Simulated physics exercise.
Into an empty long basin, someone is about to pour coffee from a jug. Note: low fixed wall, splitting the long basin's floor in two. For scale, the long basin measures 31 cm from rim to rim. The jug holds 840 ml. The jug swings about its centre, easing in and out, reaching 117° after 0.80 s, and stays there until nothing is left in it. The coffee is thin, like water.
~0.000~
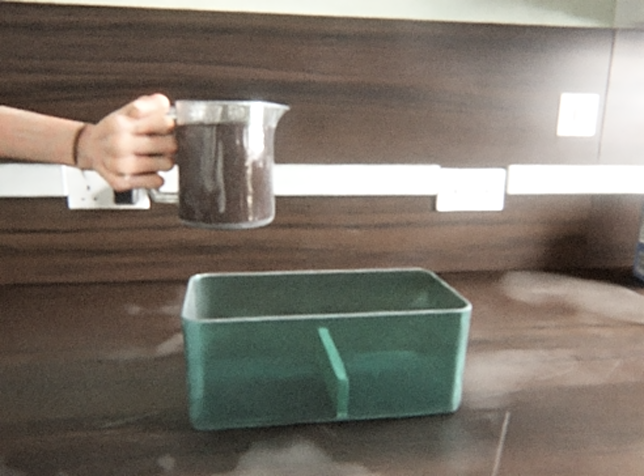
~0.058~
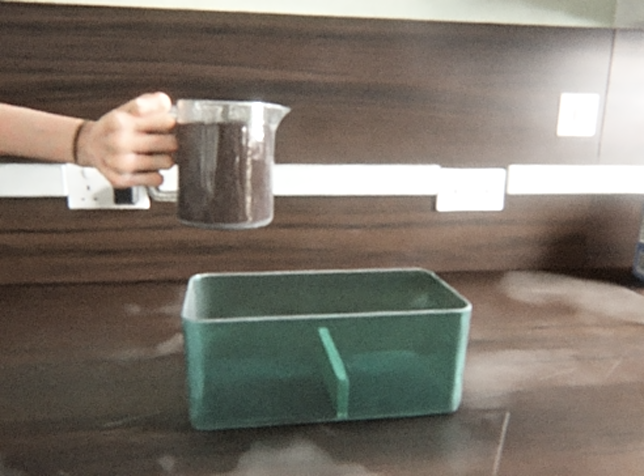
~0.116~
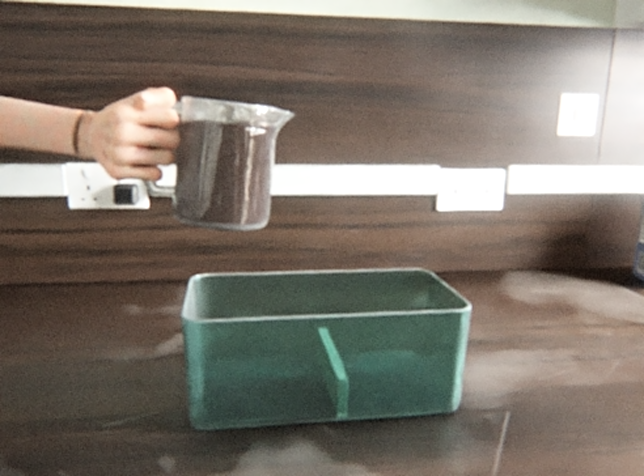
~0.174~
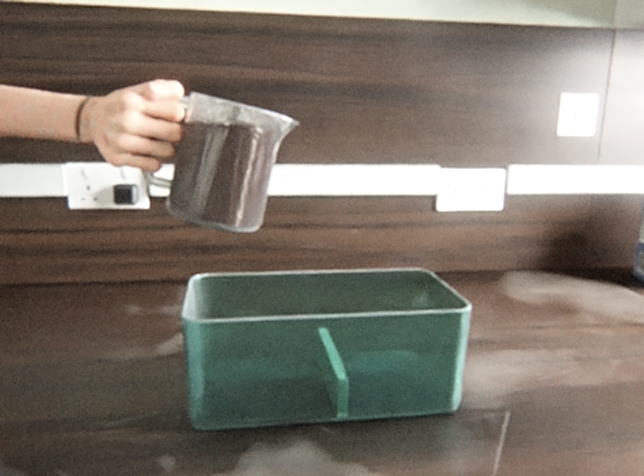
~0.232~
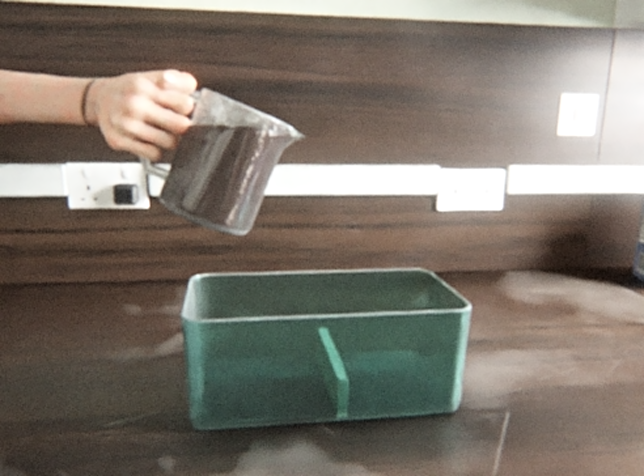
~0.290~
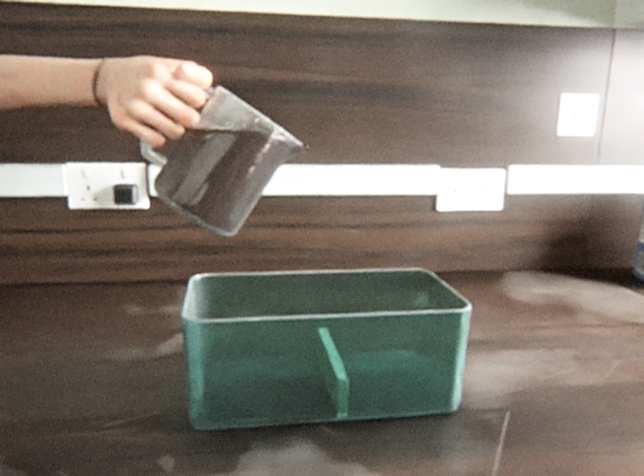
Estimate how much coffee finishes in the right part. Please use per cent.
I would say 66 per cent.
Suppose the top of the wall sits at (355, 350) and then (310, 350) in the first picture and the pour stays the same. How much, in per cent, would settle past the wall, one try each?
The first try gives 25 percent and the second 90 percent.
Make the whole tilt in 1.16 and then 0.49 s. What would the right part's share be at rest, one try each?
In order, 75 and 55 per cent.
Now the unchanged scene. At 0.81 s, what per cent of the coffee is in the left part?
I'd put it near 16 percent.
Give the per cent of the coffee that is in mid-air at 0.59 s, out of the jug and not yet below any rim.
Roughly 24 %.
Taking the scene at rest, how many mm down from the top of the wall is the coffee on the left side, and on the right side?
The left comes to roughly 36 mm and the right to roughly 20 mm.
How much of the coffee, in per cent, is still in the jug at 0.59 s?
Close to 58 in a hundred.
By 0.59 s the tilt is 99° and 58 per cent is still to pour, 0 is left of the wall and 17 right of it.
By 0.81 s the tilt is 117° and 11 per cent is still to pour, 16 is left of the wall and 60 right of it.
By 1.05 s the tilt is 117° and 0 per cent is still to pour, 31 is left of the wall and 67 right of it.
By 1.30 s the tilt is 117° and 0 per cent is still to pour, 32 is left of the wall and 66 right of it.
At rest 32 per cent lies left of the wall, 66 right of it and 1 outside.
